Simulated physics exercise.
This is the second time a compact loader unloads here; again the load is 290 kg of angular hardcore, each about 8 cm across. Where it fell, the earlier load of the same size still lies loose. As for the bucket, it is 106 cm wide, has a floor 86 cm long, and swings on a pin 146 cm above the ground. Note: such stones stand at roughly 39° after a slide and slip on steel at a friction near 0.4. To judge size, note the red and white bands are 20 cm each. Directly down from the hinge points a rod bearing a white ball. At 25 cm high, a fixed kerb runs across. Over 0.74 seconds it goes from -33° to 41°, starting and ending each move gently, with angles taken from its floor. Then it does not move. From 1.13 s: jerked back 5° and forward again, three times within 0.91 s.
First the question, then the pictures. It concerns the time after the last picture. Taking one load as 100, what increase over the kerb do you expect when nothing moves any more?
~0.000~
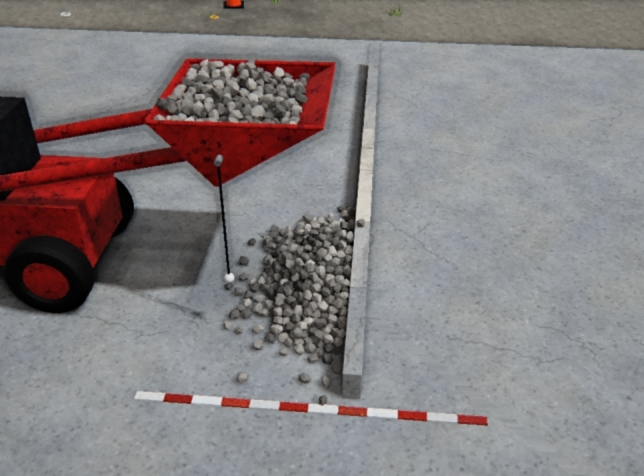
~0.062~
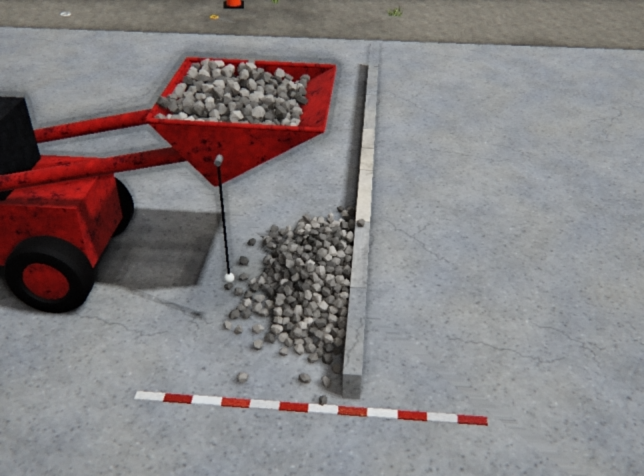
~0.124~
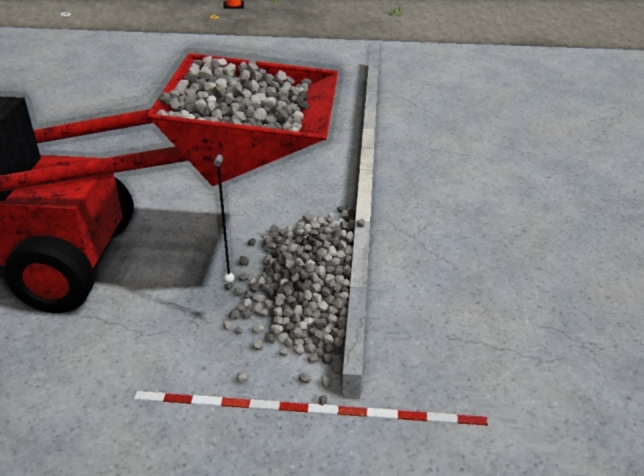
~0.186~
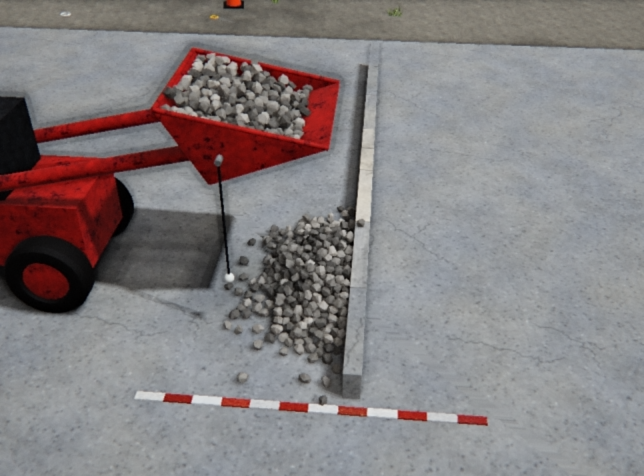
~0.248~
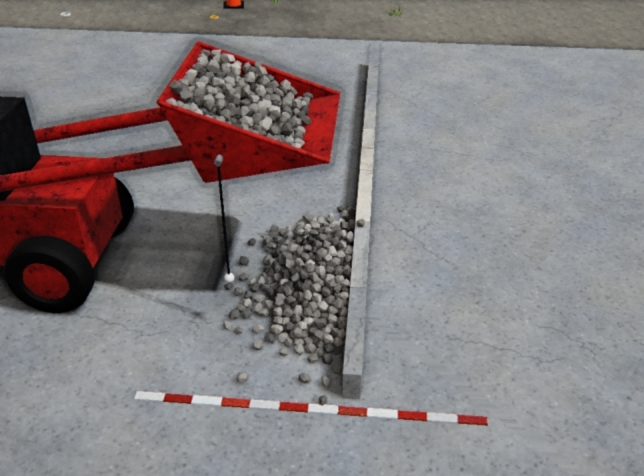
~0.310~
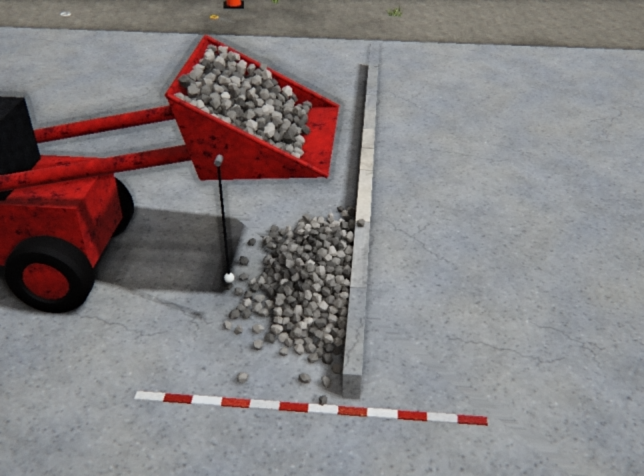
46 out of 100.
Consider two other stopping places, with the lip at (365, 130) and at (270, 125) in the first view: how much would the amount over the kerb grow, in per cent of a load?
First place about 95 %, second about 5 %.
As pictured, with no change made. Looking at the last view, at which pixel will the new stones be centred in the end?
In the last view, about pixel (358, 275).
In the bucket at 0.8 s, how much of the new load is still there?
It keeps some 90 percent of its load.
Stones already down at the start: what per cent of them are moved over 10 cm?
Near 0 per cent, I reckon.
After 0.6 s the floor is at 29°; in per cent of one load, 100 in the bucket, 100 on this side of the kerb; the foremost stones are at (348, 281).
After 0.8 s the floor is at 41°; in per cent of one load, 89 in the bucket, 111 on this side of the kerb; the foremost stones are at (348, 281).
After 2.5 s the floor is at 41°; in per cent of one load, 0 in the bucket, 154 on this side of the kerb, 46 over the kerb; the foremost stones are at (509, 300).
After 5.1 s the floor is at 41°; in per cent of one load, 0 in the bucket, 154 on this side of the kerb, 46 over the kerb; the foremost stones are at (509, 300). Net gain over the kerb, 46.
